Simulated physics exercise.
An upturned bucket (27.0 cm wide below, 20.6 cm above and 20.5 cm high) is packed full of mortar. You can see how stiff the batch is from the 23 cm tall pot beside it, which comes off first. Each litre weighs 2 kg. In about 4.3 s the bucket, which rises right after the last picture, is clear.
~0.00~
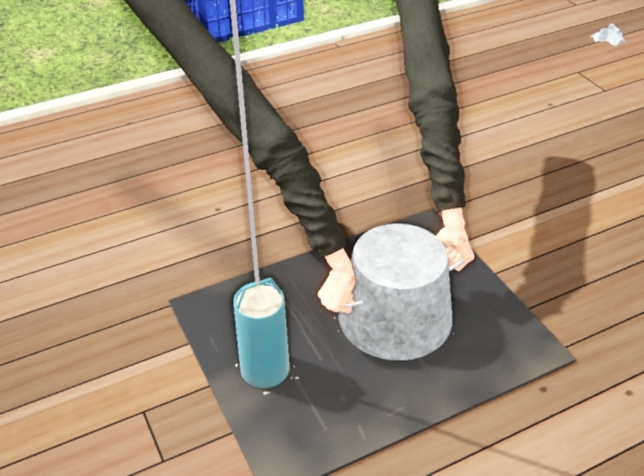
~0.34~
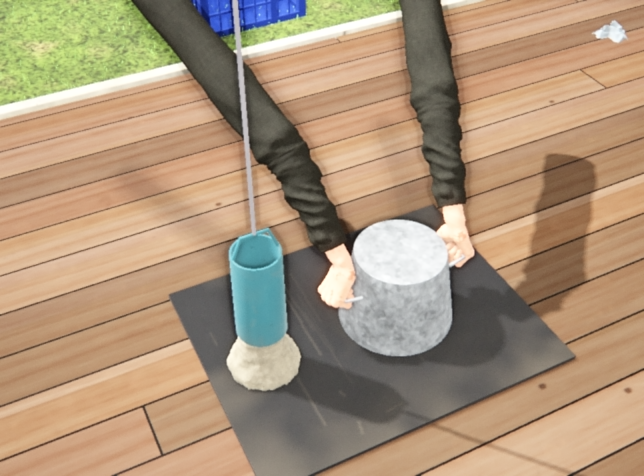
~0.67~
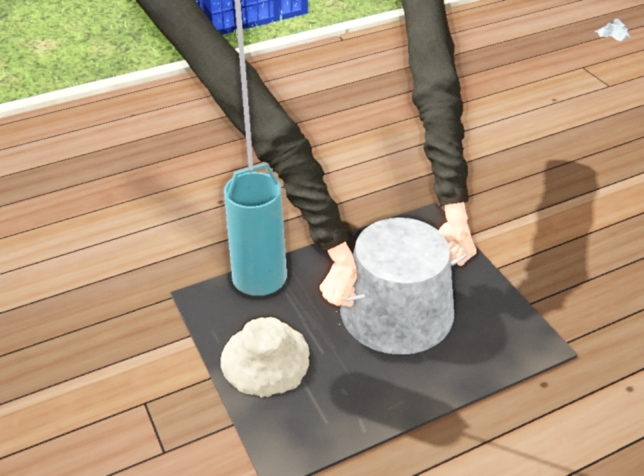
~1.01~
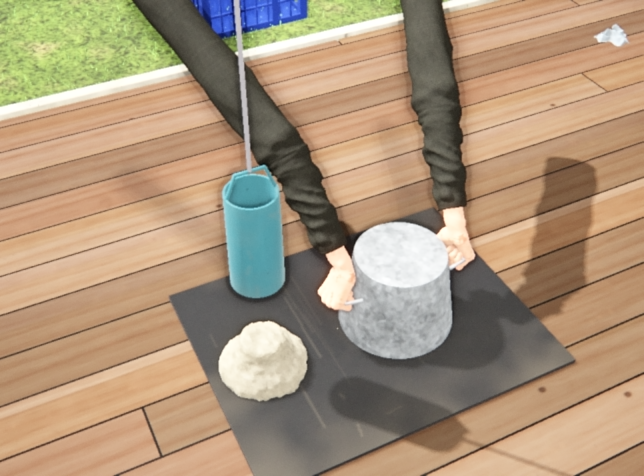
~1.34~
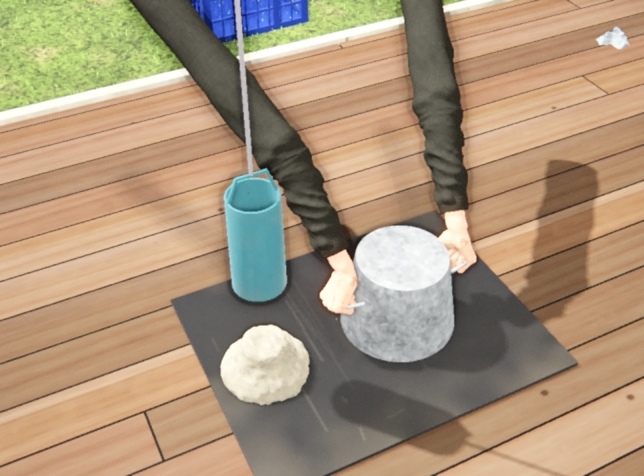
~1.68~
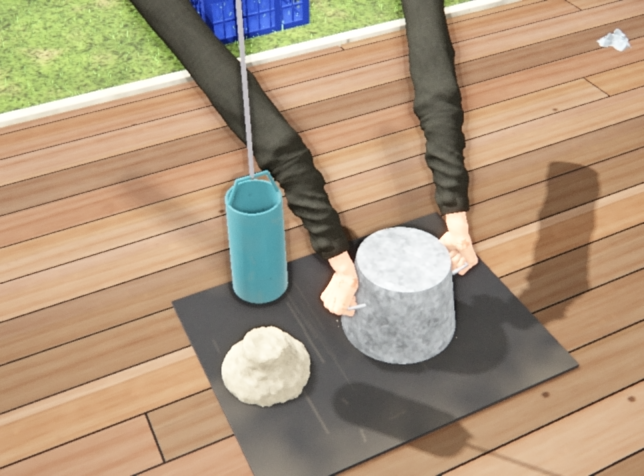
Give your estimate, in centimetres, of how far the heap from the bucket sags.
I would say about 8 centimetres.
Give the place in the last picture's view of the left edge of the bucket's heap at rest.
The pixel is about (317, 319).
After 2.8 s, the bucket is up 5.2 cm; the mortar has come down 3.8 cm to 17 cm and is 33 cm wide.
After 3.8 s, the bucket is up 13 cm; the mortar has come down 7.6 cm to 13 cm and is 40 cm wide.
After 4.9 s, the bucket is up 21 cm; the mortar has come down 7.7 cm to 13 cm and is 40 cm wide.
After 6.2 s, the bucket is clear; the mortar has come down 7.8 cm to 13 cm and is 40 cm wide.
After 6.6 s, at rest, the bucket is clear; the mortar has come down 7.8 cm to 13 cm and is 40 cm wide.
